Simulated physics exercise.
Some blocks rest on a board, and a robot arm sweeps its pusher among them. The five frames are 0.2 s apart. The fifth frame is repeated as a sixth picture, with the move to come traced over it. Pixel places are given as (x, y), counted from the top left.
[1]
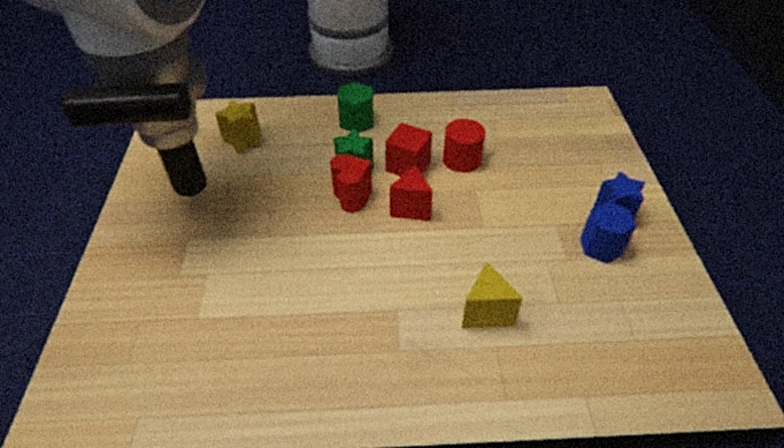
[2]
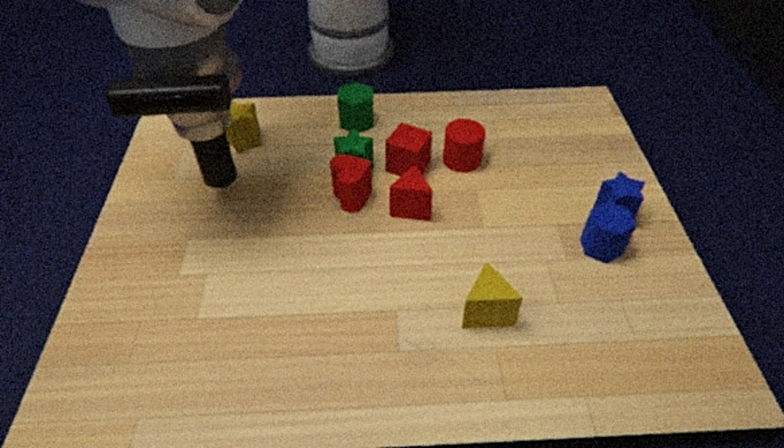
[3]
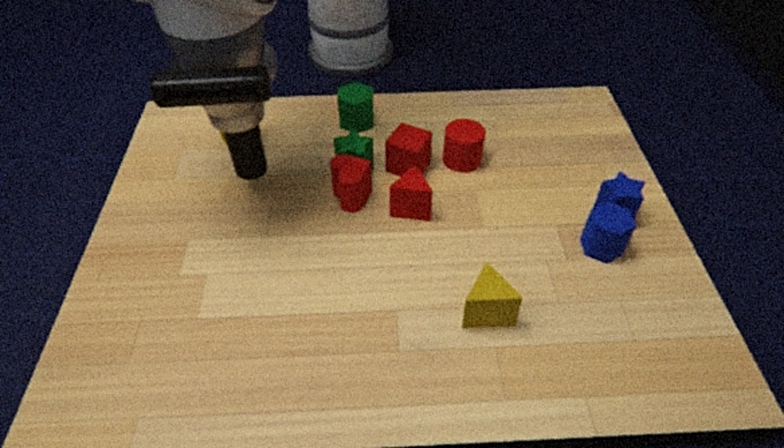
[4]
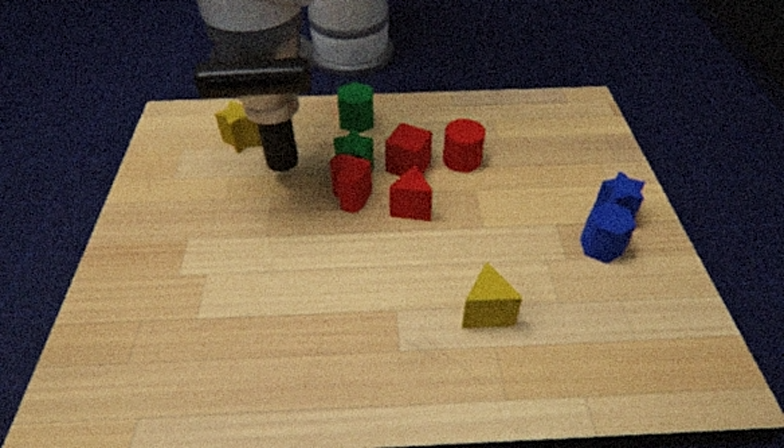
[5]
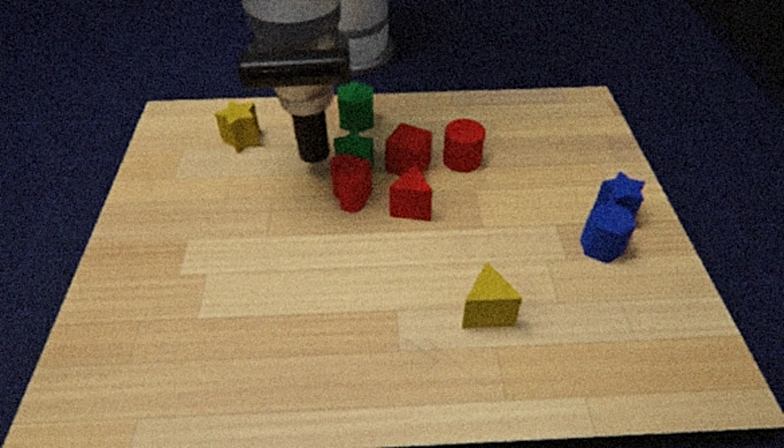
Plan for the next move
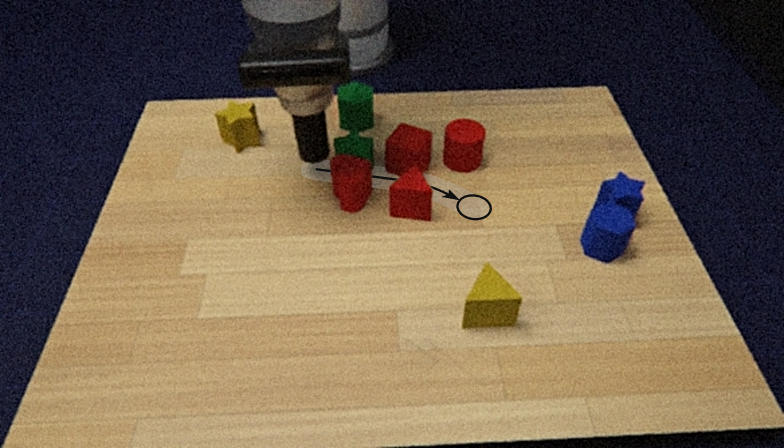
Robot arm sweeping its black pusher rightward past a yellow star block towards red and green blocks, which stay still.
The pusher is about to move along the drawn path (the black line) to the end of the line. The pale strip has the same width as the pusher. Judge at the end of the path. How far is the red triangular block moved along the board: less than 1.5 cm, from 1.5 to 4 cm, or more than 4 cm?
Distance: Less than 1.5 cm.
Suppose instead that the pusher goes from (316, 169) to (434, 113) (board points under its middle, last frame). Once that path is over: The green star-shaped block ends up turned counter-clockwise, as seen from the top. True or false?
The claim does not hold.
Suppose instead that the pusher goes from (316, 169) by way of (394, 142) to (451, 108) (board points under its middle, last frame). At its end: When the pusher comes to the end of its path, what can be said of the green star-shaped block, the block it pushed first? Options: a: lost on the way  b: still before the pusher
That would be a.
The drawn path runs from (316, 169) via (370, 176) and (424, 185), ending at (474, 207).
The first path, step by step. One third of the way, pusher (370, 162); red heart block (359, 172), turned 30° clockwise; green star-shaped block (400, 145), turned 15° clockwise; red four-sided block (436, 138), turned 50° anticlockwise; red disc (471, 128).
Two thirds of the way, pusher (425, 170); red heart block (359, 172), turned 30° clockwise; green star-shaped block (458, 155), turned 15° clockwise; red four-sided block (489, 144), turned 65° anticlockwise; red disc (505, 121).
At the end, pusher (476, 192); red heart block (359, 172), turned 30° clockwise; green star-shaped block (509, 166), turned 20° anticlockwise; red four-sided block (519, 144), turned 100° anticlockwise; red triangular block not moved; red disc (514, 119).
